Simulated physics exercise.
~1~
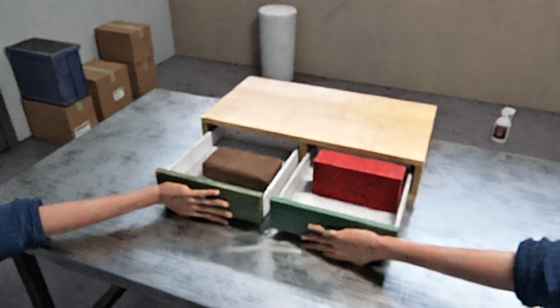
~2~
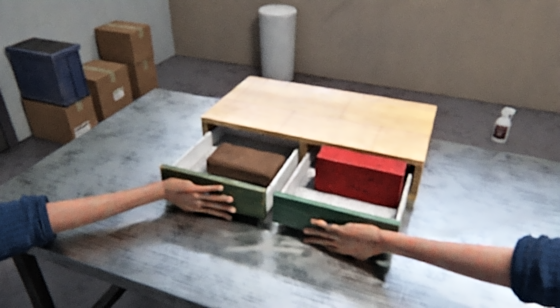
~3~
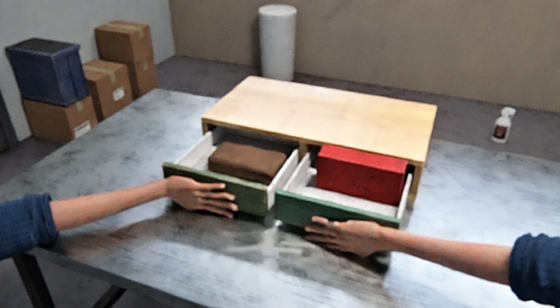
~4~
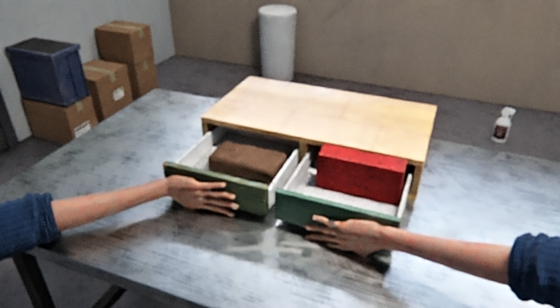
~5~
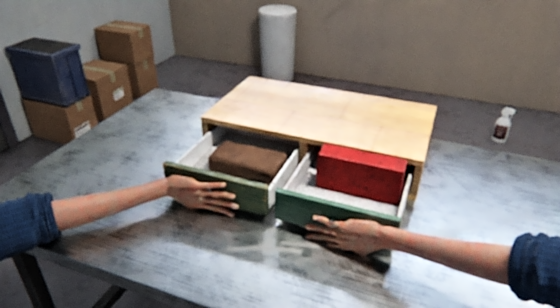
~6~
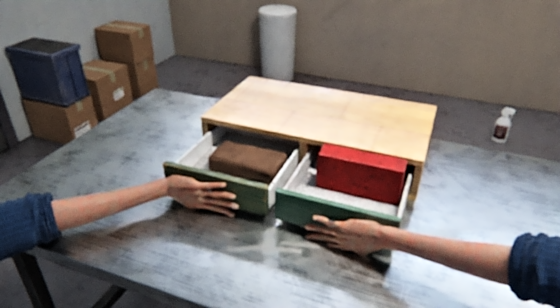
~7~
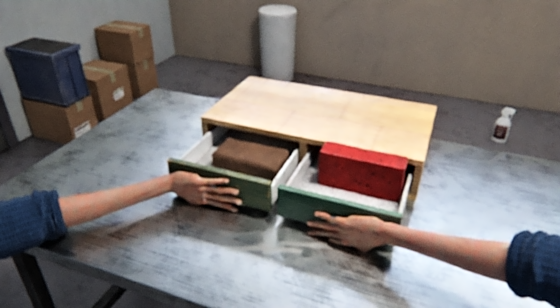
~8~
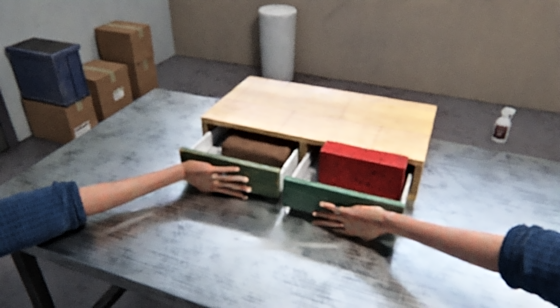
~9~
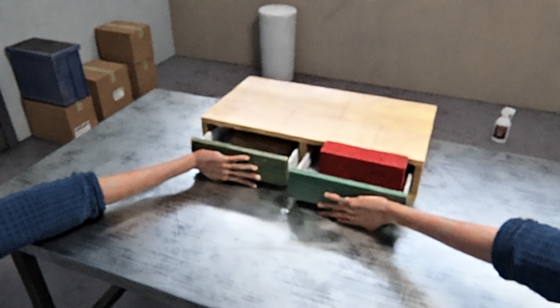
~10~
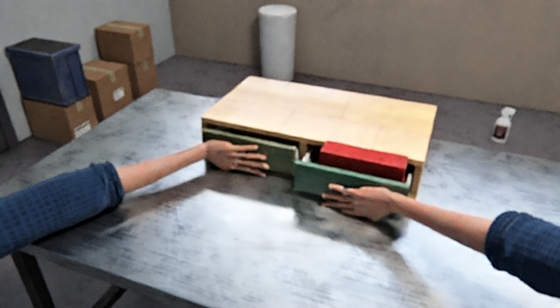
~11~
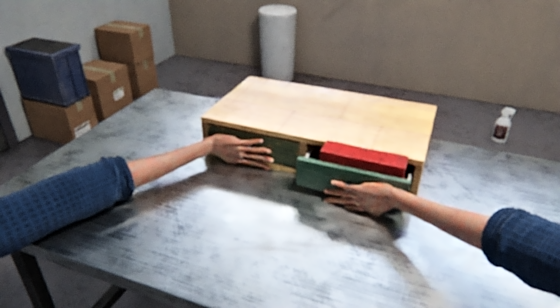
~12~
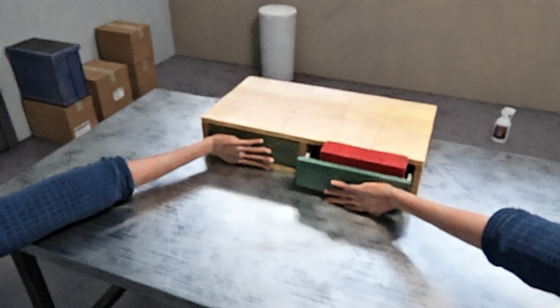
Two hands pushing green drawers into a wooden cabinet, the left closing over a brown block, the right stopping partly open with a red block.
